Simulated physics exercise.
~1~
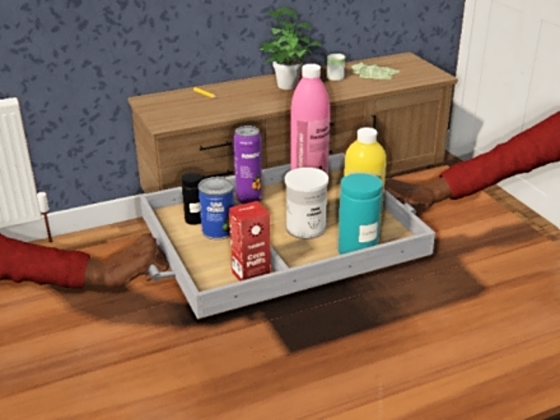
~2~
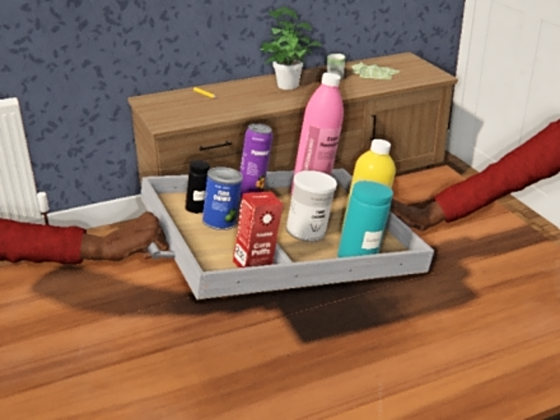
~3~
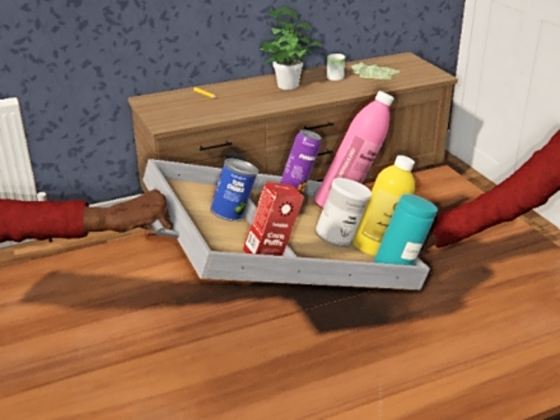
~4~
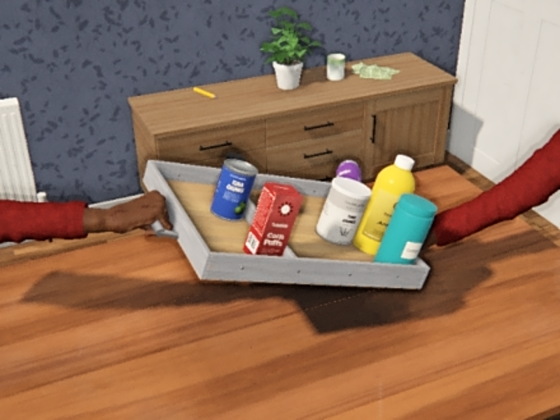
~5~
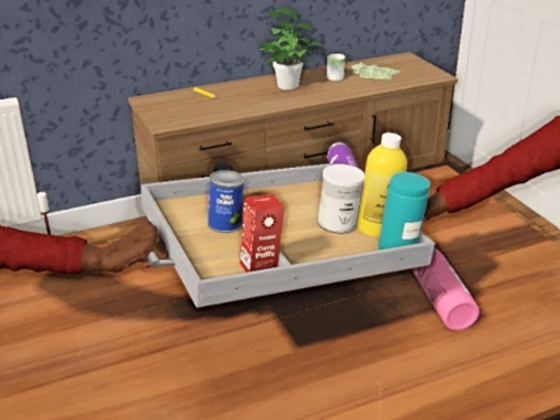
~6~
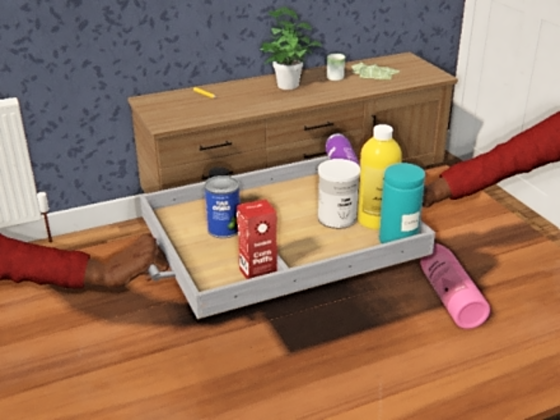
A grey-rimmed tray, held by two red-sleeved hands above a wooden table and seen from slightly above, carries a tall pink bottle, a purple can, a blue tin, a red carton, a white tin, a yellow bottle, a turquoise jar and a black shaker at the left. Behind stands a sideboard with a plant. The tray tips right edge down, and its load leans and shifts rightward. The purple can topples and the pink bottle goes off the tray. The hands level it again, leaving the pink bottle lying on the table at right and the purple can on its side aboard.
